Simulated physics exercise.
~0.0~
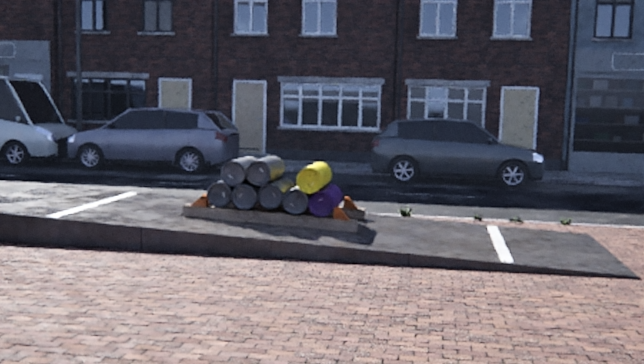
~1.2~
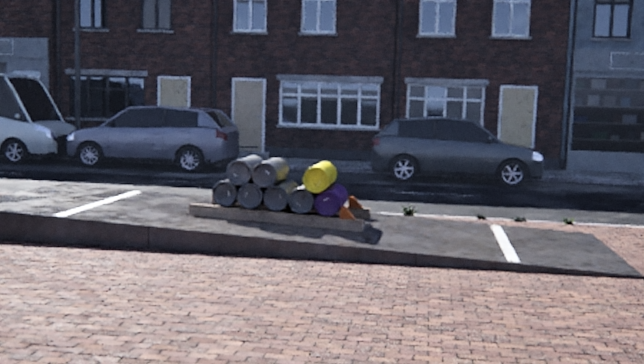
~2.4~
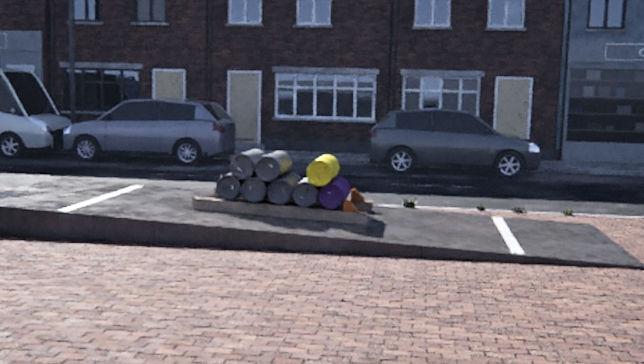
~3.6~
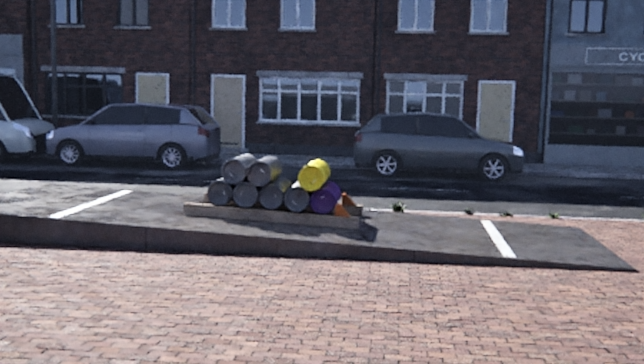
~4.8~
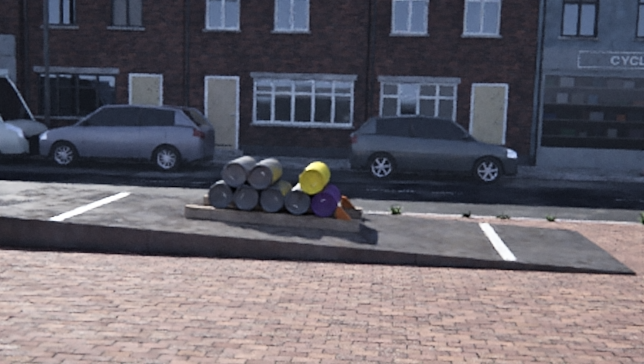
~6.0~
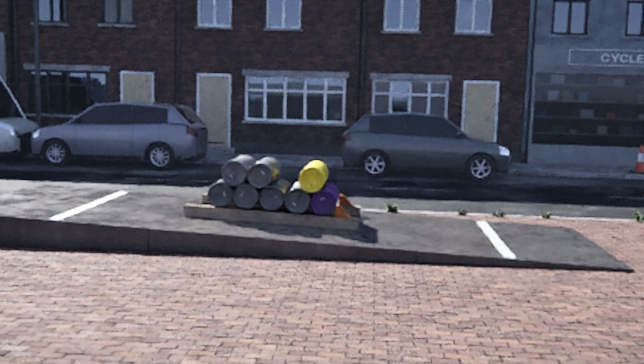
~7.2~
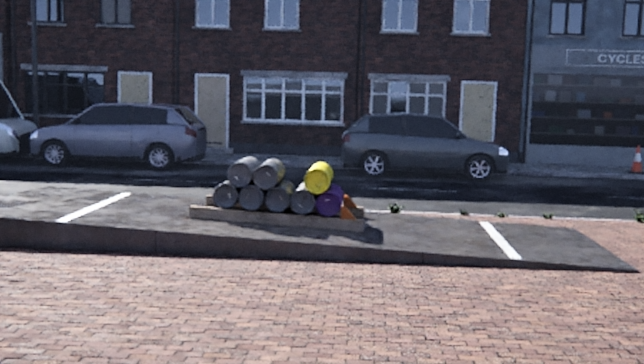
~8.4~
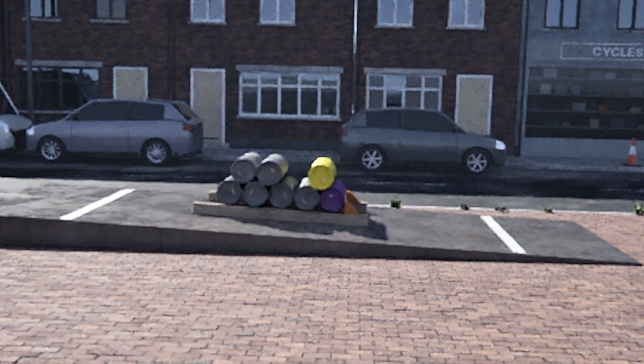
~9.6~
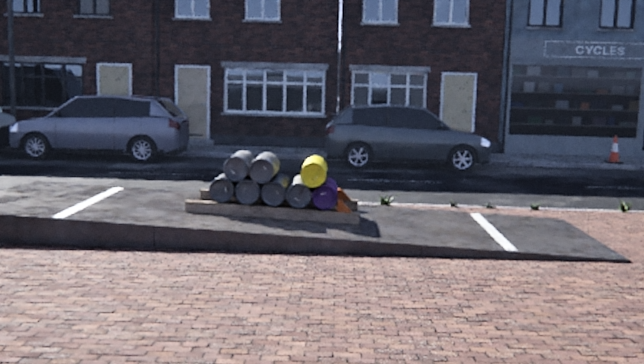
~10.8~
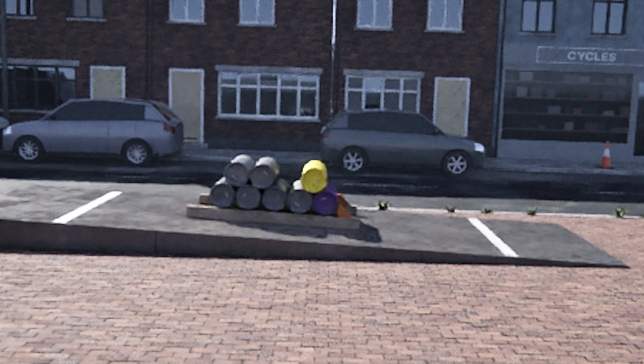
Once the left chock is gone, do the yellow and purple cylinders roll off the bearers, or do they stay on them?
They both stay on the bearers, with the yellow one still up on the others and the purple one still low at the right.
An orange chock at the left end of a stack of cylinders vanishes almost at once, while the one at the right stays put. The stack, seen end-on from across a brick-paved area, lies on pale bearers on a gently sloping concrete pad between two white lines. Most cylinders are grey, with a yellow one at the right of the upper row and a purple one low at the right. The view drifts sideways past parked cars and brick houses, bringing in a cycle shop and traffic cone. Nothing rolls, and yellow and purple end still stacked on the bearers.
